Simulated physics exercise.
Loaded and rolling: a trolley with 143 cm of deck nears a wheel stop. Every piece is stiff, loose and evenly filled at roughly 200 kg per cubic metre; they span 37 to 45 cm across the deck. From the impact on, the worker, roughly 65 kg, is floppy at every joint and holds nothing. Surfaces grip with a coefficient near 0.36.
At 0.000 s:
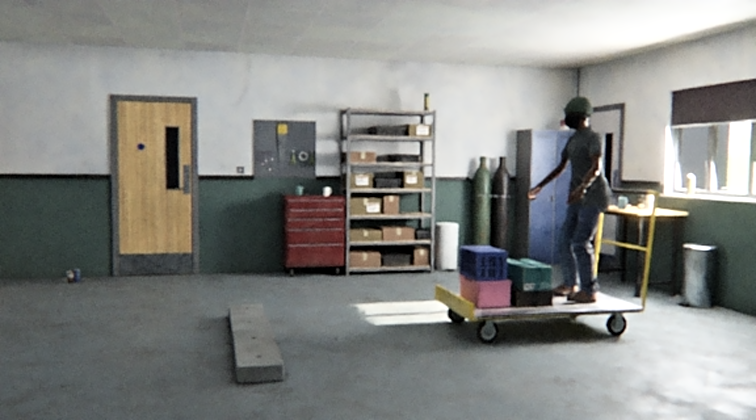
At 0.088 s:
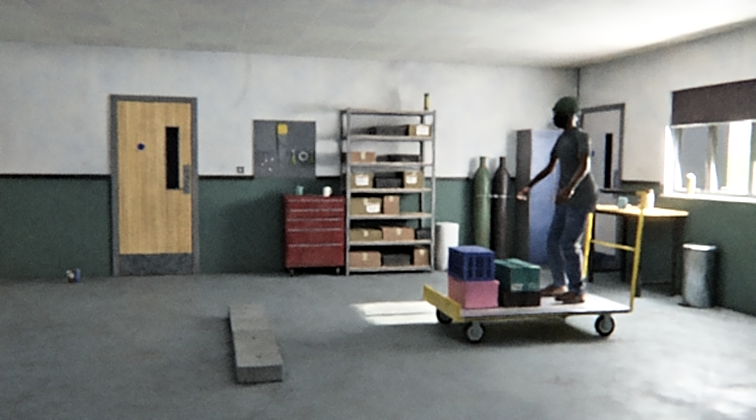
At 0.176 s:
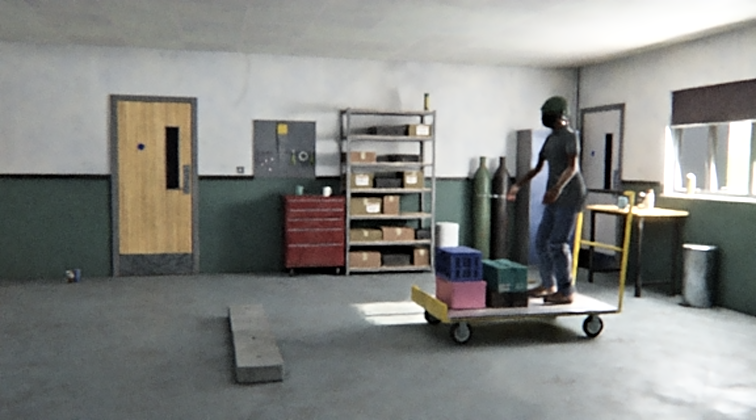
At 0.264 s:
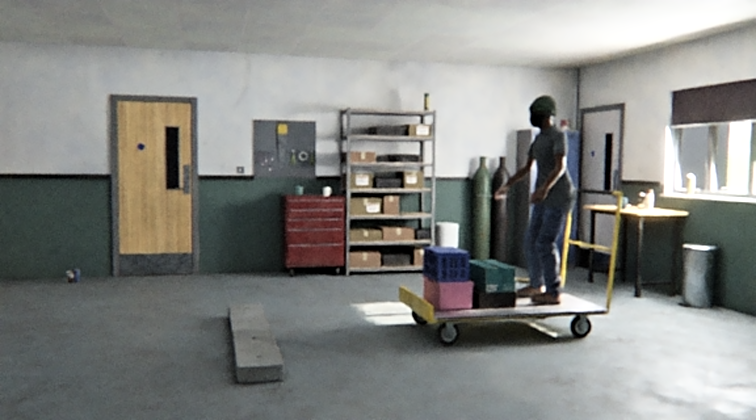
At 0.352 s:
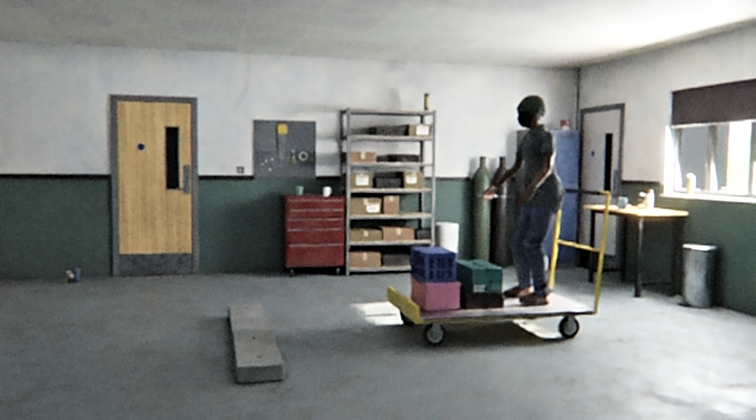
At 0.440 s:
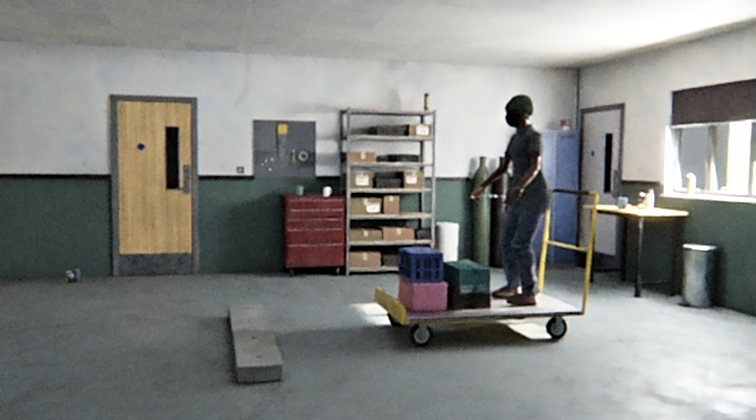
A workshop with white-over-green walls and a grey floor is seen from across the room at about standing height. A wooden door, red tool chest and shelves of boxes line the back wall, with a low concrete block on the floor. A yellow-ended trolley carrying blue, pink and teal crates and a standing worker in a dark cap rolls steadily left, the worker's arms shifting, the camera still.
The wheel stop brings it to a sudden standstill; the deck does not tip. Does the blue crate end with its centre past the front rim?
At this pace the blue crate flies off.
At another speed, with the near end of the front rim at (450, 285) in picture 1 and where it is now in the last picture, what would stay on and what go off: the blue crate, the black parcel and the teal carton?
Then blue off, black on, teal on.
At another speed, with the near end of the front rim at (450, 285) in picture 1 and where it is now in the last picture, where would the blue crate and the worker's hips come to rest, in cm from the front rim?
Then blue 70 past, hips 100 behind.
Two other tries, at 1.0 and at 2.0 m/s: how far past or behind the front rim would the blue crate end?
About 10 cm behind and 70 cm past.
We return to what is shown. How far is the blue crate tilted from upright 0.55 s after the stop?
It is tilted some 40°.
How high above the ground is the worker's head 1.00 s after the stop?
Roughly 60 cm above it.
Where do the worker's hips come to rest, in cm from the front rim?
About 100 cm behind the rim.
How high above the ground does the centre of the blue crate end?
About 25 cm.
Impact comes at 1.26 s.
After 1.81 s the blue crate is 3 cm past the rim, tilted 40°, near (255, 272) in the last picture's view.
After 2.26 s the blue crate is 16 cm past the rim, tilted 90°, near (237, 313) in the last picture's view.
At rest, 2.8 s, past the rim, blue crate; behind it, pink tote, black parcel, teal carton and the worker's hips.
